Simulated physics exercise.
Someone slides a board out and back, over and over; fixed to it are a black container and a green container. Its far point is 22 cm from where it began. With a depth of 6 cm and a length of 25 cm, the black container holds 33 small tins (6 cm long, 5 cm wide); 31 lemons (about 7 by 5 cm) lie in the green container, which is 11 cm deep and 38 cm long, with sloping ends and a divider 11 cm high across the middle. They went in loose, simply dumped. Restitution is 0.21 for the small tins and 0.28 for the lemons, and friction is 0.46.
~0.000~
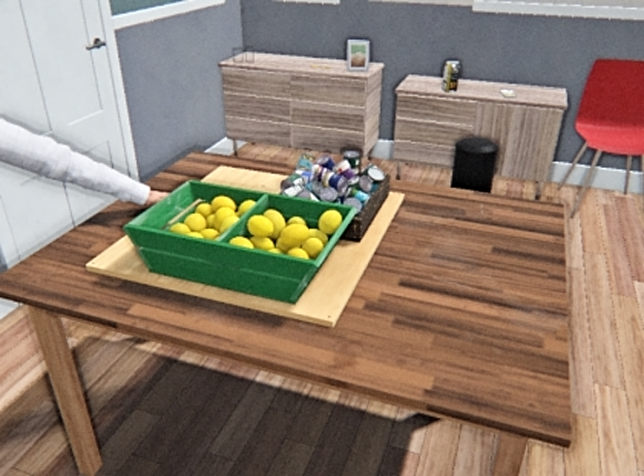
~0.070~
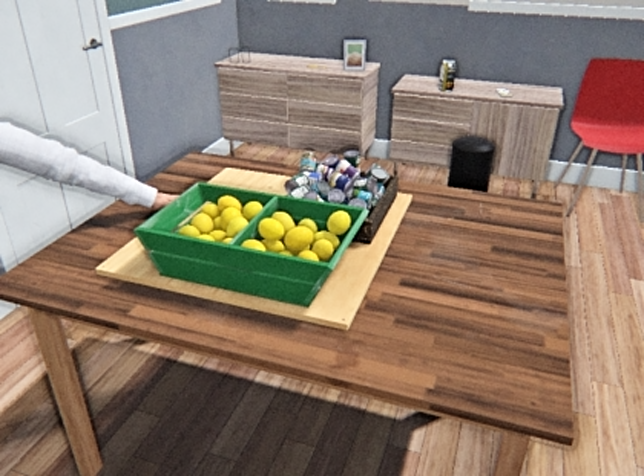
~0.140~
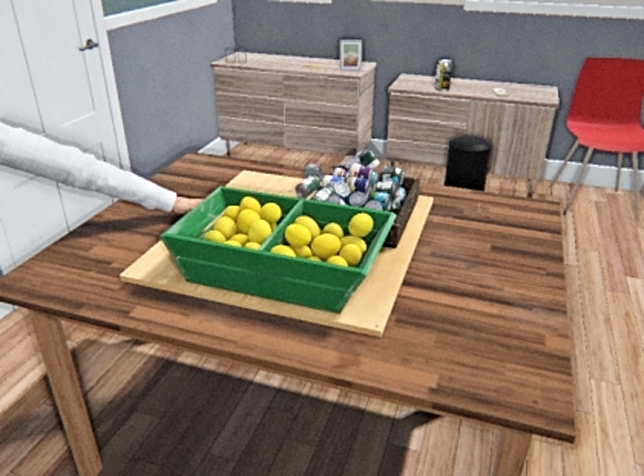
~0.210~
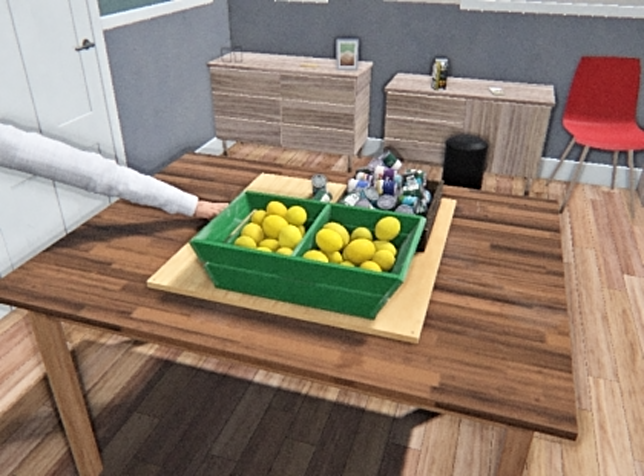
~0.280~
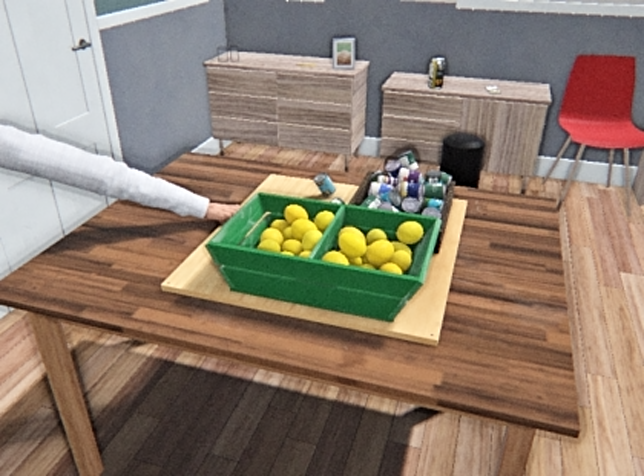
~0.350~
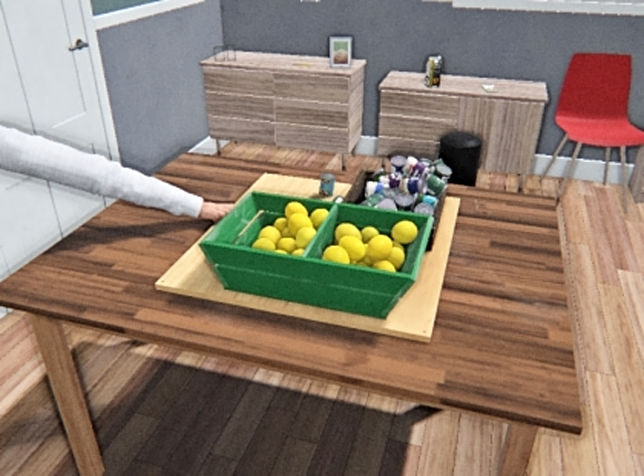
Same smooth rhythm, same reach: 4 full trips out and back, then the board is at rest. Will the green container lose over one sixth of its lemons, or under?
Pieces lost: South of one sixth.
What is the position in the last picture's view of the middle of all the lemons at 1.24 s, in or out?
Middle: About (274, 246) px.
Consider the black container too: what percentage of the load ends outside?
Loss for the black container - 45 per cent.
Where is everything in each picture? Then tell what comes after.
In the first frame (each is followed by its nearest rim corner in this view, unless another is named; the camera moves round a little), green container, (314, 262); black container (by its farthest rim corner), (313, 164); shifted 0 cm; none out.
Green container, (329, 265); black container, (320, 166); shifted 3 cm, in the second frame.
Green container, (363, 271); black container, (340, 168); shifted 10 cm; 2 out, the lowest tin at (313, 173), in the third frame.
Green container, (399, 277); black container, (362, 171); shifted 18 cm; 2 out, the lowest tin at (319, 186), in the fourth frame.
Green container, (419, 279); black container, (372, 172); shifted 22 cm; 3 out, in the fifth frame.
Green container, (411, 276); black container, (366, 170); shifted 20 cm; 3 out, in the sixth frame.
After 0.75 s, black container 20 in, 13 out and green container 31 in, 0 out.
After 1.24 s, black container 19 in, 14 out and green container 31 in, 0 out.
After 1.94 s, black container 18 in, 15 out and green container 31 in, 0 out.
Final count (at 2.83 s), black container 18 in, 15 out and green container 31 in, 0 out. Asked share, 0 of 31, 0 per cent.
